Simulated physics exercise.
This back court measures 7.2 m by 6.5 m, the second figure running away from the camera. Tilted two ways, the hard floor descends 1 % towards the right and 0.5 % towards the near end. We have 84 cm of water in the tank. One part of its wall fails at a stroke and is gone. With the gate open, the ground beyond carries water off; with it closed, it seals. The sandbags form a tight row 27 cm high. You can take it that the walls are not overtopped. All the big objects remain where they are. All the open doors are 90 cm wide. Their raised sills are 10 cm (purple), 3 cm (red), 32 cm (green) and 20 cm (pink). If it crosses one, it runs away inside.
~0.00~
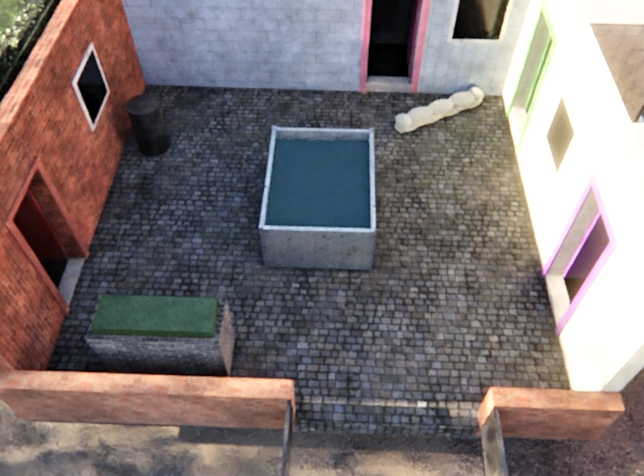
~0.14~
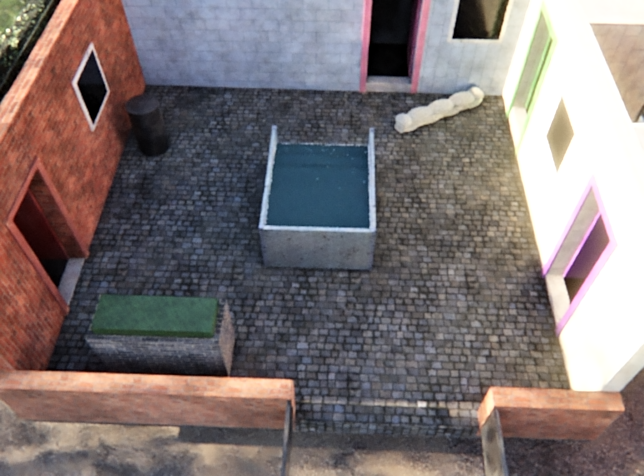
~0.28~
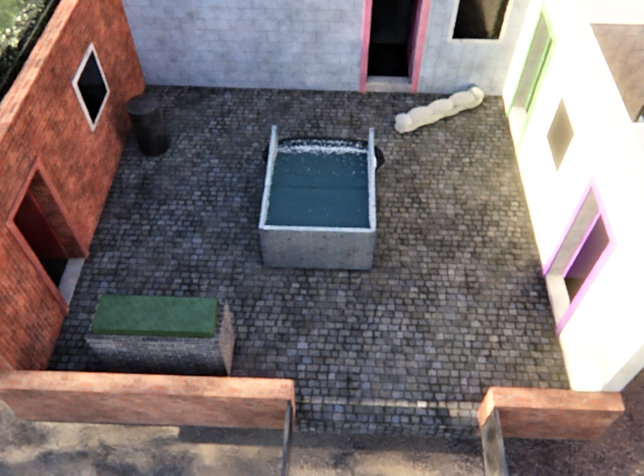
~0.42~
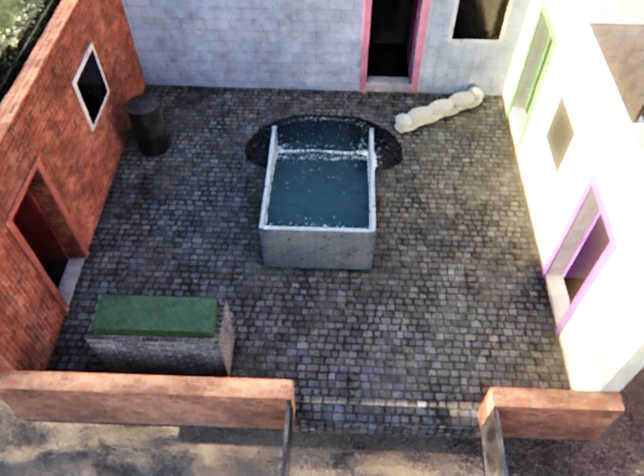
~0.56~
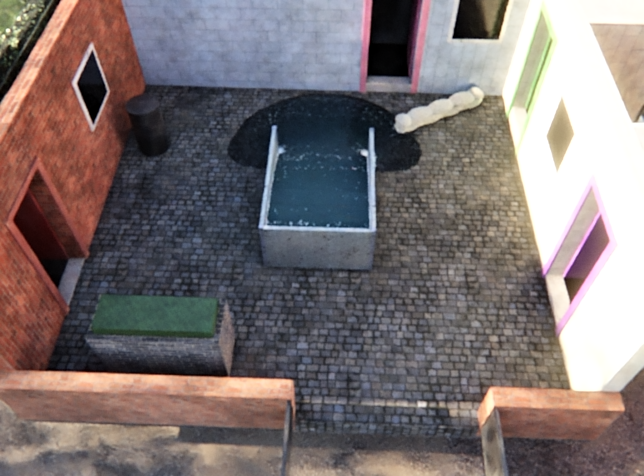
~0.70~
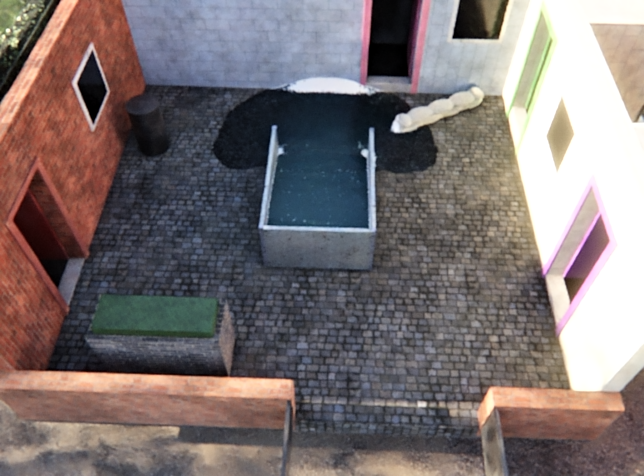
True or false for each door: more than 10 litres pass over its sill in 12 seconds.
Per door: The purple door: False; the red door: True; the green door: False; the pink door: True.
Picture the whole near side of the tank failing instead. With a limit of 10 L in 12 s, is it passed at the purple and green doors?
Here's how it goes: Purple falls short, green falls short.
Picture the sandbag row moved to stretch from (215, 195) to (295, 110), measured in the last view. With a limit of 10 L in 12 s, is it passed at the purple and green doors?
Note - purple: Limit held; green: Limit held.
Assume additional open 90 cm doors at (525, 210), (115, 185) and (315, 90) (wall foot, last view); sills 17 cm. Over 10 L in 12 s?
Door 1: Lower; door 2: Lower; door 3: Higher.
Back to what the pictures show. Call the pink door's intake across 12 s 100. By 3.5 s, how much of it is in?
By that time, around 85 per cent.
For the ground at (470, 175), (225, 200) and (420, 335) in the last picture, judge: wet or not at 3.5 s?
First spot soaked, second bone dry, third bone dry.
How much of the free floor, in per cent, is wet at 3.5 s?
Around 45 per cent.
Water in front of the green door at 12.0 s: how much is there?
The depth comes to around 6.0 centimetres.
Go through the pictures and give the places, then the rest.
The first picture shows still water, 84 cm deep, in the tank at (320, 179).
In the second picture, water pours out on the tank's far side and has run 0.9 m, to a hidden place; typically 10 cm deep outside, 84 cm at the tank's back.
In the third picture, the front is at a hidden place, 1.1 m from the gap on the tank's far side; 1.2 m2 of floor is under water; 84 cm left at the back of the tank.
In the fourth picture, the front is at (279, 123), 1.5 m from the gap on the tank's far side; 2.9 m2 of floor is under water; 79 cm left at the back of the tank.
In the fifth picture, water pours out on the tank's far side and has run 2.0 m, to (349, 98); typically 8 cm deep outside, 71 cm at the tank's back.
In the sixth picture, the front is at (385, 94), 2.5 m from the gap on the tank's far side; 6.6 m2 of floor is under water; 72 cm left at the back of the tank.
After 1.4 s water covers 20 % of the floor and is deepest (48 cm) near (325, 98); purple door not reached, red door not reached, green door not reached, pink door 35 cm at the sill, 19 L in.
After 2.2 s water covers 30 % of the floor and is deepest (53 cm) near (443, 95); purple door not reached, red door not reached, green door 10 cm at the sill, 0 L in, pink door 33 cm at the sill, 75 L in.
After 3.5 s water covers 45 % of the floor and is deepest (36 cm) near (453, 102); purple door not reached, red door 2 cm at the sill, 0 L in, green door 14 cm at the sill, 0 L in, pink door 29 cm at the sill, 113 L in.
After 7.0 s water covers 95 % of the floor and is deepest (18 cm) near (565, 401); purple door 8 cm at the sill, 0 L in, red door 1 cm at the sill, 0 L in, green door 2 cm at the sill, 0 L in, pink door 7 cm at the sill, 133 L in.
After 12.0 s water covers 95 % of the floor and is deepest (10 cm) near (531, 250); purple door 9 cm at the sill, 0 L in, red door 6 cm at the sill, 30 L in, green door 6 cm at the sill, 0 L in, pink door 6 cm at the sill, 134 L in.
